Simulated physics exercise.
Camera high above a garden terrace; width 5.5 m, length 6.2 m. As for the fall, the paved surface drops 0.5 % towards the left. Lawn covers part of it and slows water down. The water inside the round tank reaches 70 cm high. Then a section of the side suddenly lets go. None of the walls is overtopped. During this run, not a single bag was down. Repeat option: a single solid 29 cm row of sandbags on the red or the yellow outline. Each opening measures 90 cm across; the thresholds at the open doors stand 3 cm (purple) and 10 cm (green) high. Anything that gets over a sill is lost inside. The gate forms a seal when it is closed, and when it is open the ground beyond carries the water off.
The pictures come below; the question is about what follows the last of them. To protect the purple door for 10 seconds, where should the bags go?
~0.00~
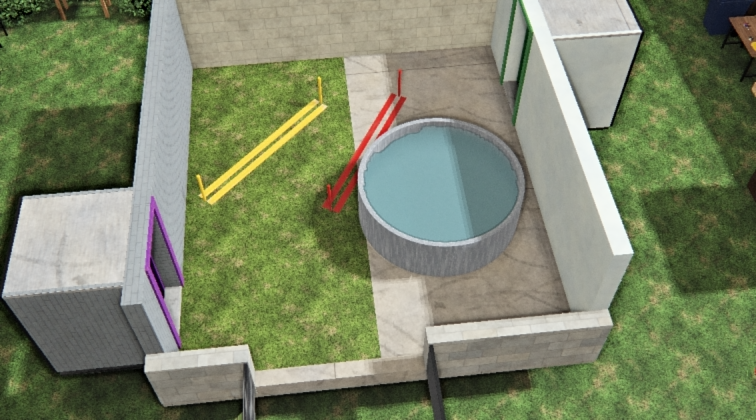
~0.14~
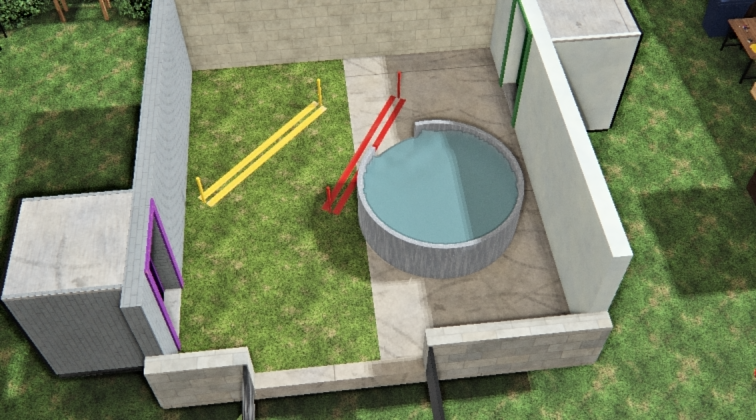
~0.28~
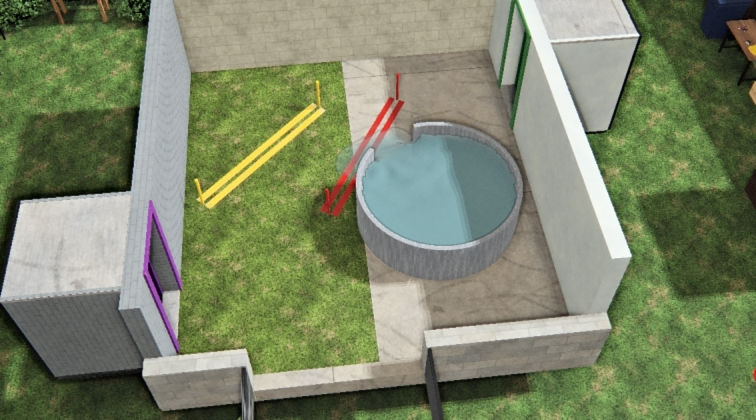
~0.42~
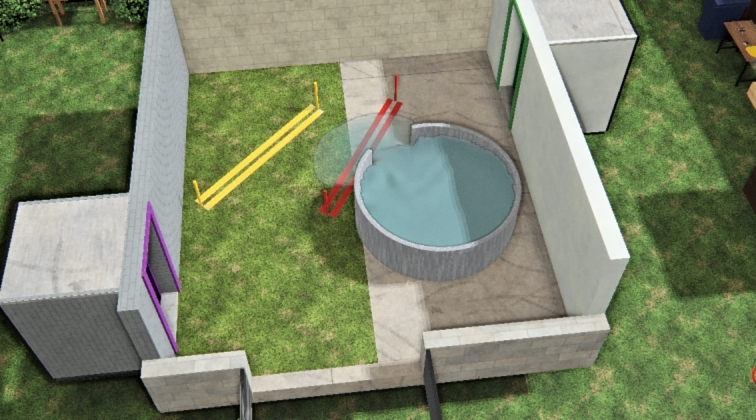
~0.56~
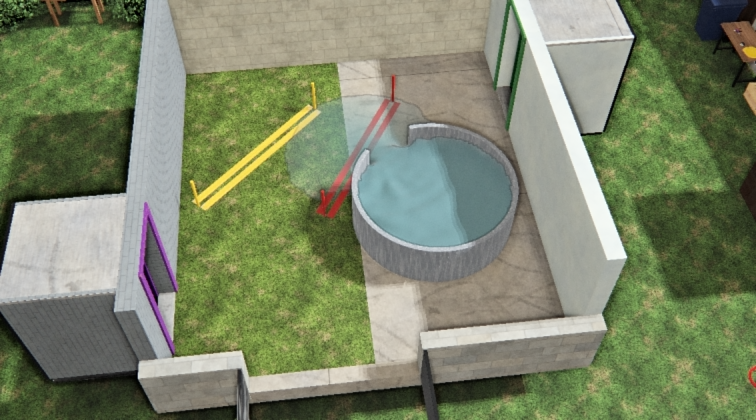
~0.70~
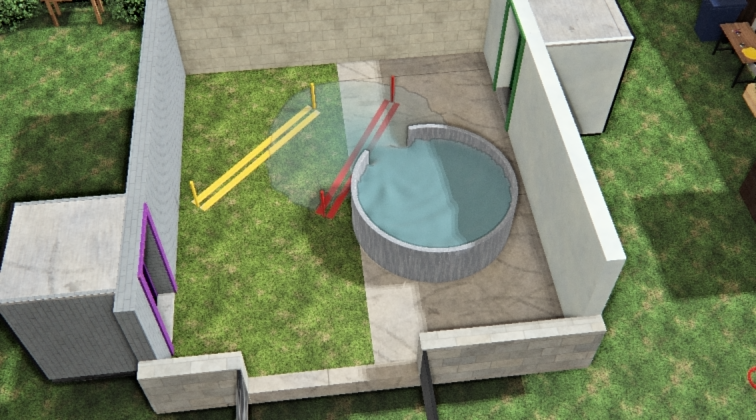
On the red mark.
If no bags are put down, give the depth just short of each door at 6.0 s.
Purple 5 cm, green 7 cm.
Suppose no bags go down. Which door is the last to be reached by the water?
The purple door.
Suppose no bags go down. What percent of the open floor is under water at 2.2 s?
Wet share: Around 40 %.
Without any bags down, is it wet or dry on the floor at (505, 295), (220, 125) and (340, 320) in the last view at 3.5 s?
One by one, I'd say spared, swamped and spared.
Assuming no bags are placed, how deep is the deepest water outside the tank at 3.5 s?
I'd say some 25 centimetres at most.
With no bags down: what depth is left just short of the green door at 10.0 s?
I'd say close to 6.5 cm.
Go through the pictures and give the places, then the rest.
Still water, 70 cm deep, in the round tank at (441, 181), in the first frame.
Water pours out on the round tank's far side and has run 0.5 m, to a hidden place; typically 8 cm deep outside, 70 cm at the round tank's back, in the second frame.
Water pours out on the round tank's far side and has run 0.8 m, to a hidden place; typically 9 cm deep outside, 70 cm at the round tank's back, in the third frame.
Water pours out on the round tank's far side and has run 1.3 m, to (328, 136); typically 7 cm deep outside, 70 cm at the round tank's back, in the fourth frame.
The front is at (322, 107), 1.8 m from the gap on the round tank's far side; 3.7 m2 of floor is under water; 70 cm left at the back of the round tank, in the fifth frame.
The front is at (297, 98), 2.3 m from the gap on the round tank's far side; 5.2 m2 of floor is under water; 69 cm left at the back of the round tank, in the sixth frame.
After 1.4 s water covers 30 % of the floor and is deepest (36 cm) near (389, 163) in the run without bags; in at the purple door, 0 L with no bags, 0 L with the row on red, 0 L on yellow.
After 2.2 s water covers 40 % of the floor and is deepest (29 cm) near (389, 163) in the run without bags; in at the purple door, 0 L with no bags, 0 L with the row on red, 0 L on yellow.
After 3.5 s water covers 50 % of the floor and is deepest (25 cm) near (196, 83) in the run without bags; in at the purple door, 0 L with no bags, 0 L with the row on red, 0 L on yellow.
After 6.0 s water covers 75 % of the floor and is deepest (17 cm) near (186, 84) in the run without bags; in at the purple door, 0 L with no bags, 0 L with the row on red, 9 L on yellow.
After 10.0 s water covers 100 % of the floor and is deepest (13 cm) near (186, 91) in the run without bags; in at the purple door, 31 L with no bags, 2 L with the row on red, 49 L on yellow.
